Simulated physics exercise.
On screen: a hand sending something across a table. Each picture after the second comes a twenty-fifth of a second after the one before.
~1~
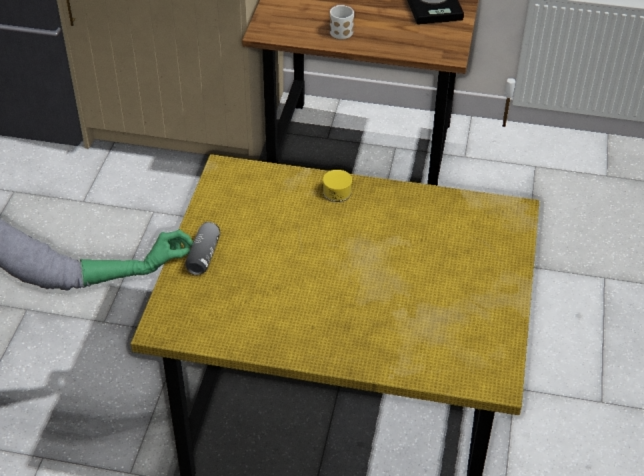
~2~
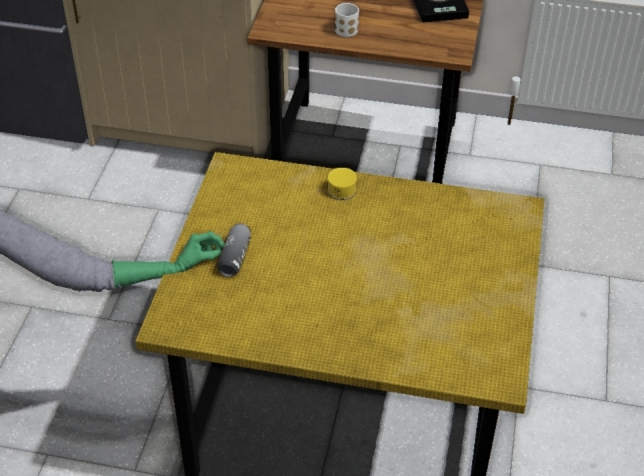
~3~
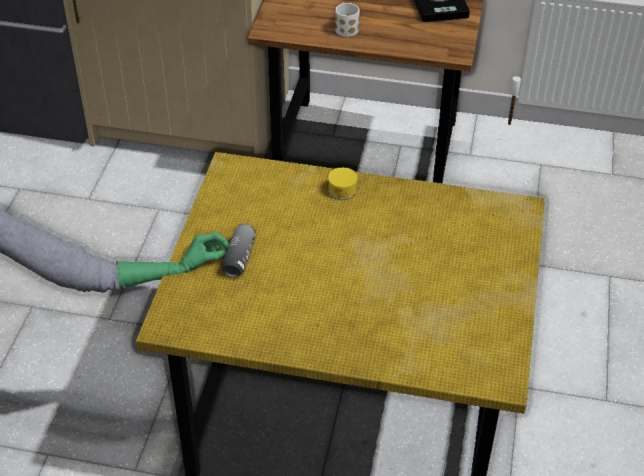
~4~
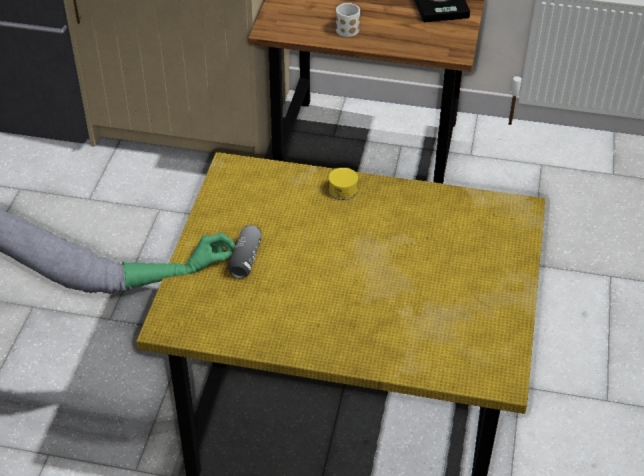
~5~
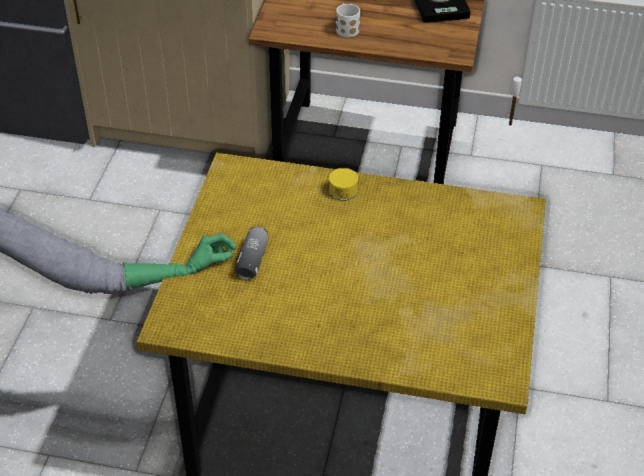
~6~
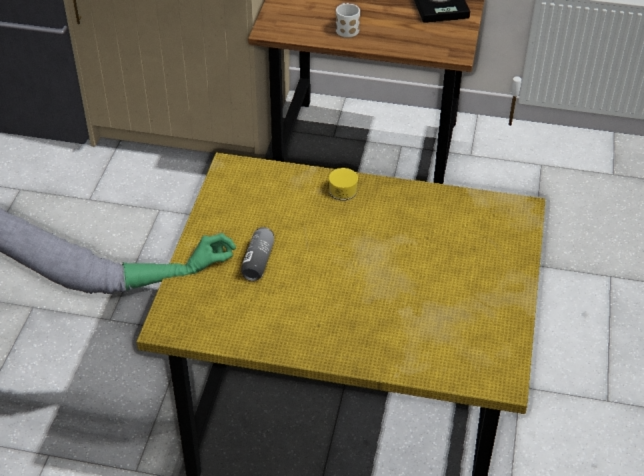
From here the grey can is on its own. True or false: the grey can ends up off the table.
False.
Then, 0.20 s on from there, grey can shifted well along near (285, 258).
Then, 0.40 s on from there, grey can shifted well along near (305, 261).
In the end, moved from the start, grey can. At the end, from the last picture's camera, grey can near (324, 264).
